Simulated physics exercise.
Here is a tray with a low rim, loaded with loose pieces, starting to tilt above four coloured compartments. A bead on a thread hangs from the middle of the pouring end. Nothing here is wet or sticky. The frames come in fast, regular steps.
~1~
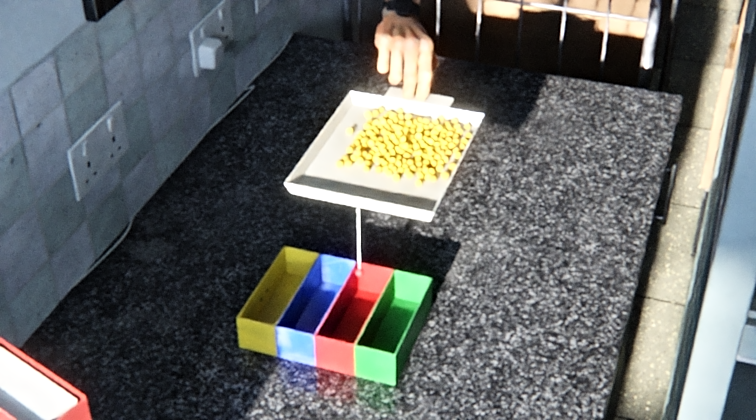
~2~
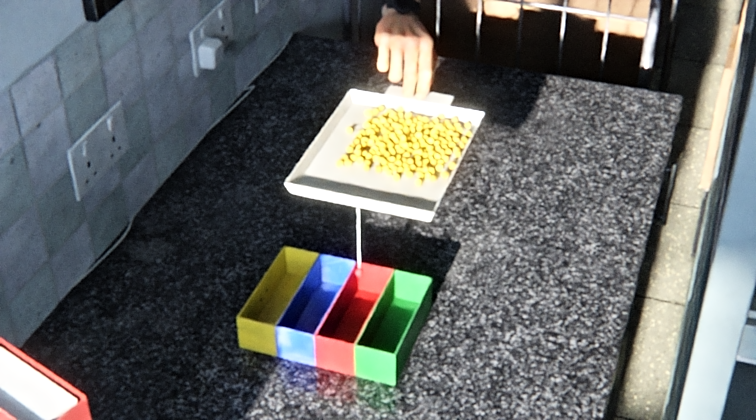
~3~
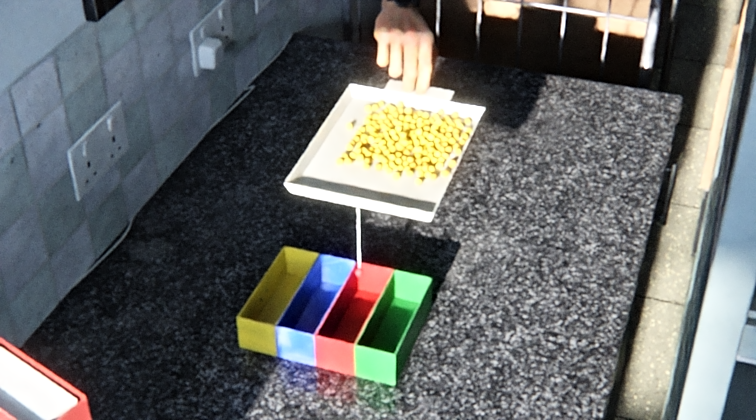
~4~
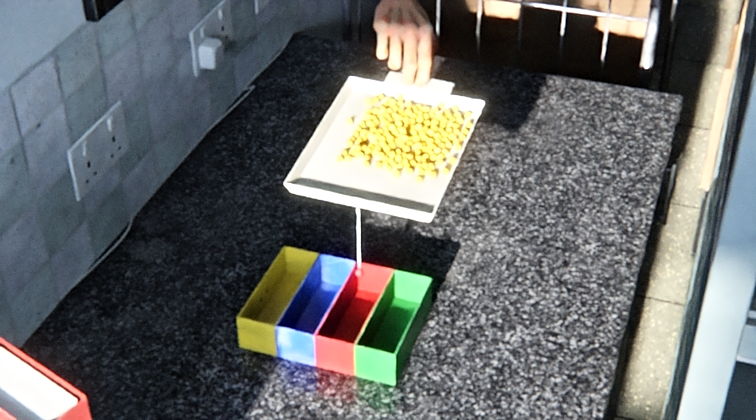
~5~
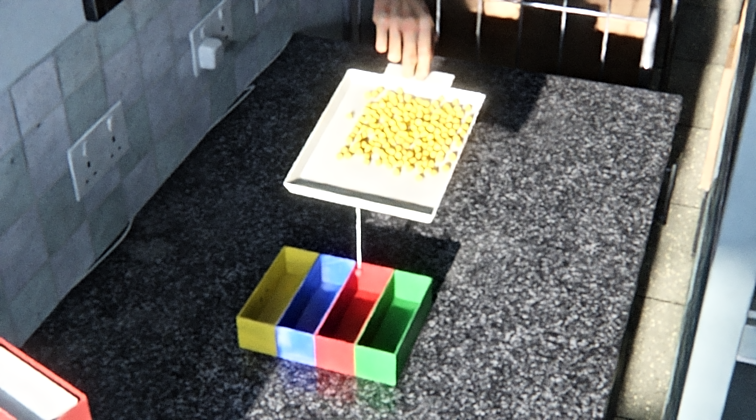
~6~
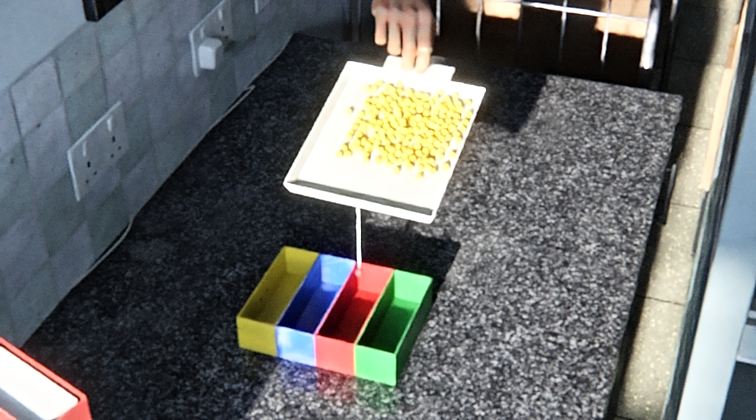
A white tray loaded with yellow puffed balls started out level above yellow, blue, red and green compartments, then a hand at its far end gradually raised it, tilting it slightly toward the near right corner.
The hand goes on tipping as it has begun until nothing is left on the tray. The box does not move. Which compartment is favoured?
The green one ends fullest.
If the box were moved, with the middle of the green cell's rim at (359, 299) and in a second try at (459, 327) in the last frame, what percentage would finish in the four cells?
First some 30, then 90 per cent.
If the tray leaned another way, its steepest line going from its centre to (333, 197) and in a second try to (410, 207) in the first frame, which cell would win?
At the first place the yellow one, at the second the cell in green.
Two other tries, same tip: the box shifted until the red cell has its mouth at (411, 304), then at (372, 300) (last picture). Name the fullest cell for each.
One: Red. Two: Green.
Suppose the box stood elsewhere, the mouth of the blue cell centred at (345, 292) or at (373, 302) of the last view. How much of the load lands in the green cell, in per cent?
In turn 40 and 10 in a hundred.
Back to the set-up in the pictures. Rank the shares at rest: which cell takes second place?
In second place: Red.
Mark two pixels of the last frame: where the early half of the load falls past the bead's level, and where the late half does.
At about (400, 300), then at (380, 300).
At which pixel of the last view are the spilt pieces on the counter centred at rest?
Close to (441, 367).
Soon, tray tipped steeply; nearly all on the tray; a stray few in the red cell; a stray few in the green cell; a stray few falling or outside the box.
A while on, tray tipped right over; about half on the tray; a small part in the green cell; a stray few in the red cell; a stray few in the blue cell; about a third falling or outside the box.
Towards the end, tray tipped past a quarter turn; about half in the green cell; about a quarter in the red cell; a small part in the blue cell; about a quarter falling or outside the box.
Finally, tray tipped past a quarter turn; about half in the green cell; about a quarter in the red cell; a small part in the blue cell; none in the yellow cell; about a quarter outside the box.
